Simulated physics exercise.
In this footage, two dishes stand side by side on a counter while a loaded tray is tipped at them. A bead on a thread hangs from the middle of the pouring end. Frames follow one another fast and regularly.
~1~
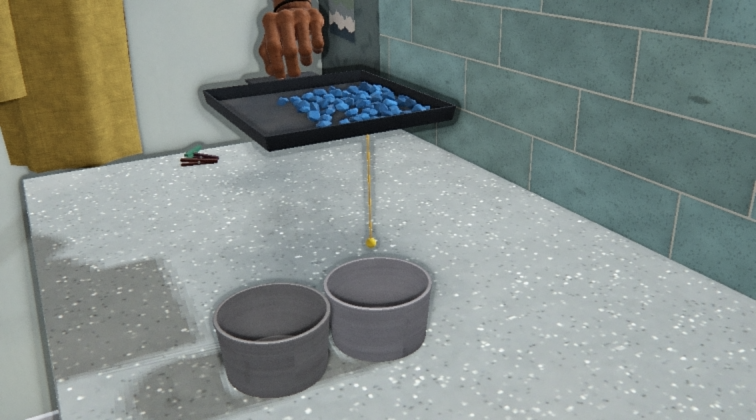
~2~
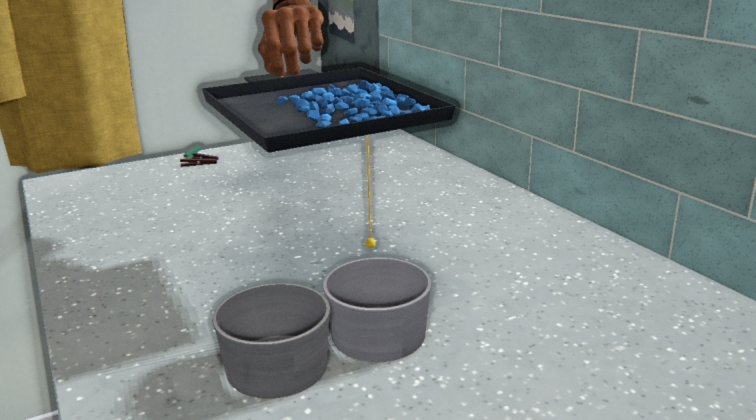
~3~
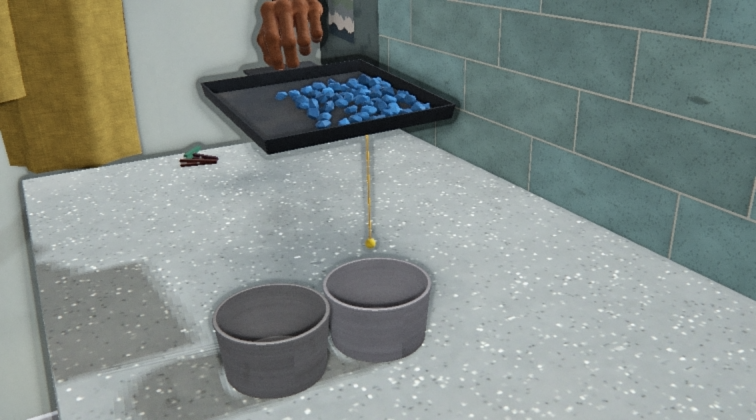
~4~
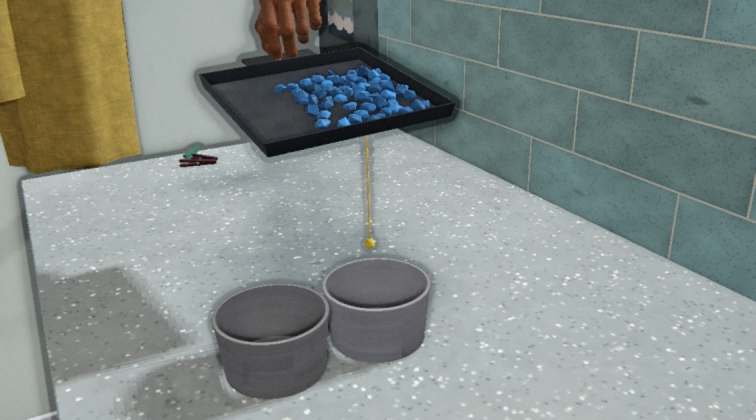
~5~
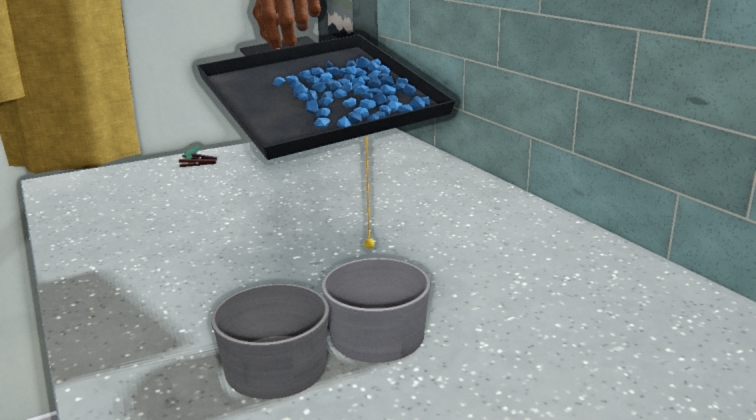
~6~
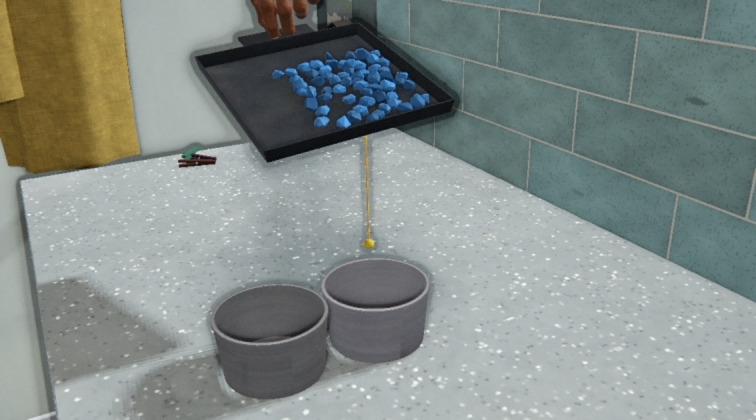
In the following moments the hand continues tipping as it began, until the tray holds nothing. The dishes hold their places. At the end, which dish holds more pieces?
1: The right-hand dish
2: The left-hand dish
Answer: 1.
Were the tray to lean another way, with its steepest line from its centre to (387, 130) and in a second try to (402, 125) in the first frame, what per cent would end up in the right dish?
In turn, 20 percent and then 0 percent.
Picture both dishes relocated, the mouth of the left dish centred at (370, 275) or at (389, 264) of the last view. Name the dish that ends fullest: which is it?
First try: The leftmost dish; second try: The leftmost dish.
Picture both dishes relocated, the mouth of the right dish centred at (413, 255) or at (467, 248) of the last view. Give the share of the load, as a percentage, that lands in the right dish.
About 10 per cent, then about 0 per cent.
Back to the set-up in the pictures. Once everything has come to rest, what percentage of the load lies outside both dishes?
Some 40 percent of the load.
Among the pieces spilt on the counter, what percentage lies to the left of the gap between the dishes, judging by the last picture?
About 90 percent of the spill.
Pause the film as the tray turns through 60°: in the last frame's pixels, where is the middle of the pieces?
The load is centred about (335, 116).
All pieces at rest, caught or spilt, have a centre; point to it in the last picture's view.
Last view, centre at rest - approx. (344, 331).
Shortly afterwards, tray tipped steeply; all but a few on the tray; a little in the air.
Next, tray tipped right over; near a third on the tray; a little in the left dish; a little in the right dish; only a few outside both; near a third in the air.
Some moments later, tray tipped past a quarter turn; near a quarter in the left dish; near half in the right dish; near a third outside both.
In the end, tray tipped past a quarter turn; near a quarter in the left dish; near half in the right dish; near a third outside both.
